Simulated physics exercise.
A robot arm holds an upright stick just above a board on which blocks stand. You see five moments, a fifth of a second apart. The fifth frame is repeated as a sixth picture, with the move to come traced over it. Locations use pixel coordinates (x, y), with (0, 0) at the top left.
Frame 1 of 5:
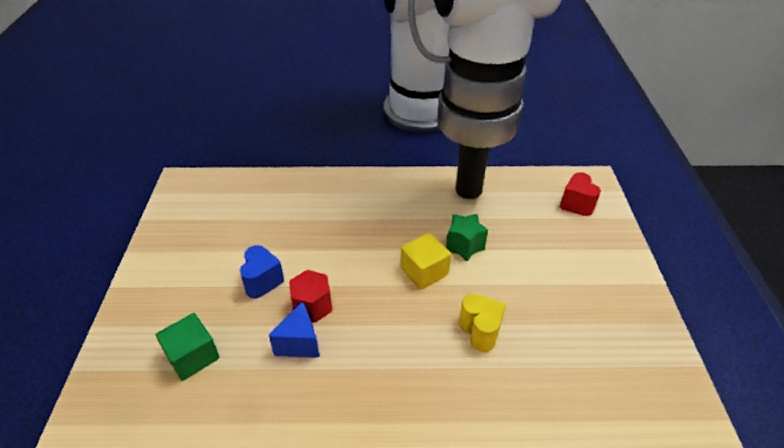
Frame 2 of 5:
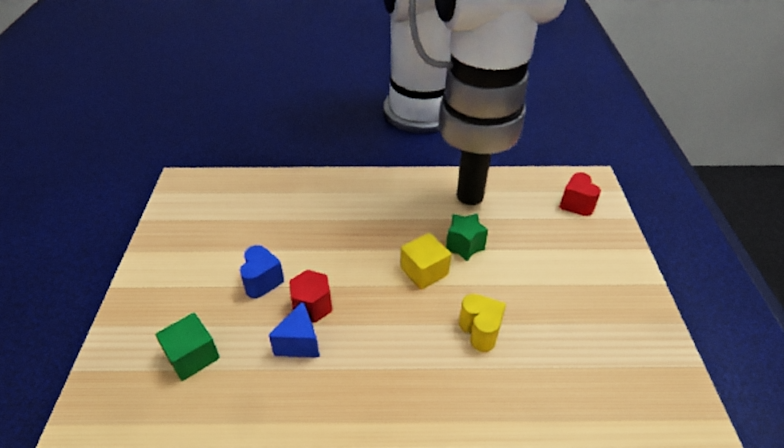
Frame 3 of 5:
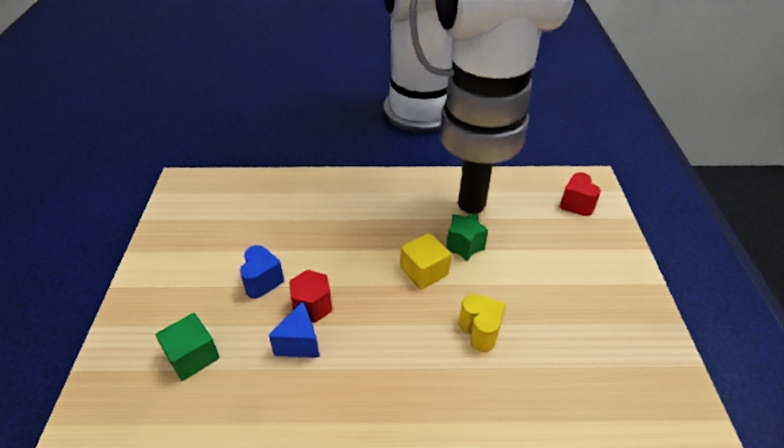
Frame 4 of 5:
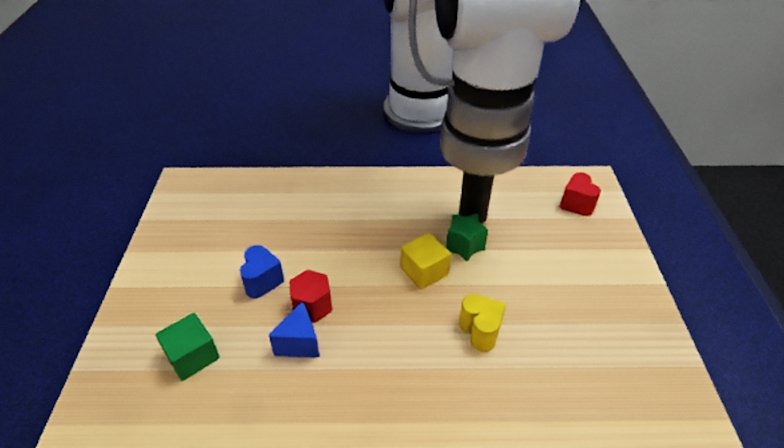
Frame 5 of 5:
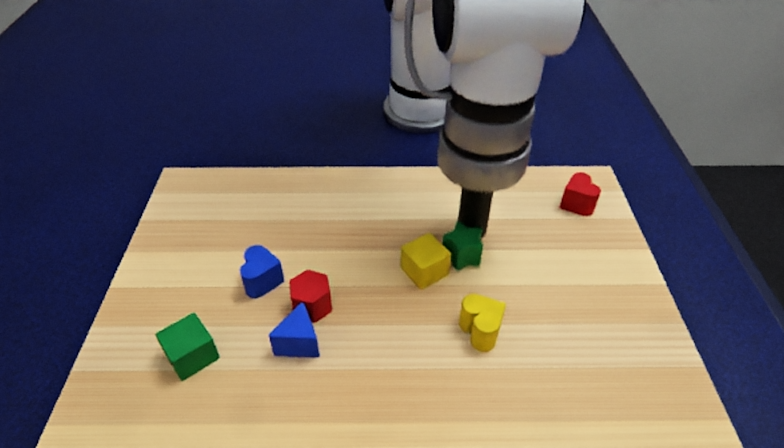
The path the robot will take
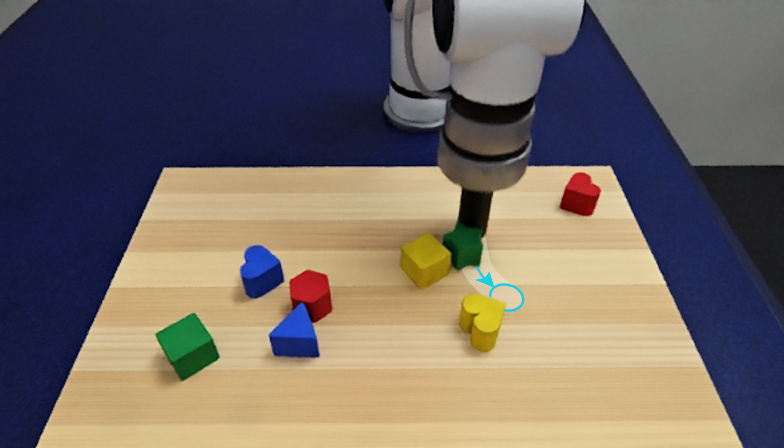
A white and grey robot arm holds a black upright stick over a pale wooden board on a blue surface, seen from above by a still camera. A green star, yellow block and yellow heart lie near it, a red heart to the right, and blue, red and green blocks to the left. The stick moves slowly toward the viewer and nudges the star slightly forward beside the yellow block.
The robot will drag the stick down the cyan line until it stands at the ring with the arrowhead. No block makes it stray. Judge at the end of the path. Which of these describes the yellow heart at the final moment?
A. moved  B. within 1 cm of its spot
Choice B: Within 1 cm of its spot.
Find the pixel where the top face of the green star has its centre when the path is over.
Its top middle: (458, 268).
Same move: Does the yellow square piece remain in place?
The answer is no.
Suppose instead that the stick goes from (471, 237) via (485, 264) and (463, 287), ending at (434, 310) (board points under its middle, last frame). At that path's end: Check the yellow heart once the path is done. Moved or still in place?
Once the stick is done, the yellow heart remains in the old spot.
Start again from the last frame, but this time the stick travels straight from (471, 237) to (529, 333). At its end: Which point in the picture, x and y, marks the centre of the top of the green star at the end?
It ends at (467, 258).
The line goes from (471, 237) by way of (474, 257) and (485, 279) to (507, 297).
The first path, step by step. One third of the way, stick at (475, 252); yellow square piece at (421, 254), turned 15° clockwise; green star at (461, 257), turned 20° clockwise.
Two thirds of the way, stick at (486, 274); yellow square piece at (420, 256), turned 25° clockwise; green star at (458, 267), turned 40° clockwise.
At the end, stick at (508, 291); yellow square piece at (420, 256), turned 25° clockwise; green star at (458, 268), turned 45° clockwise; yellow heart unmoved.
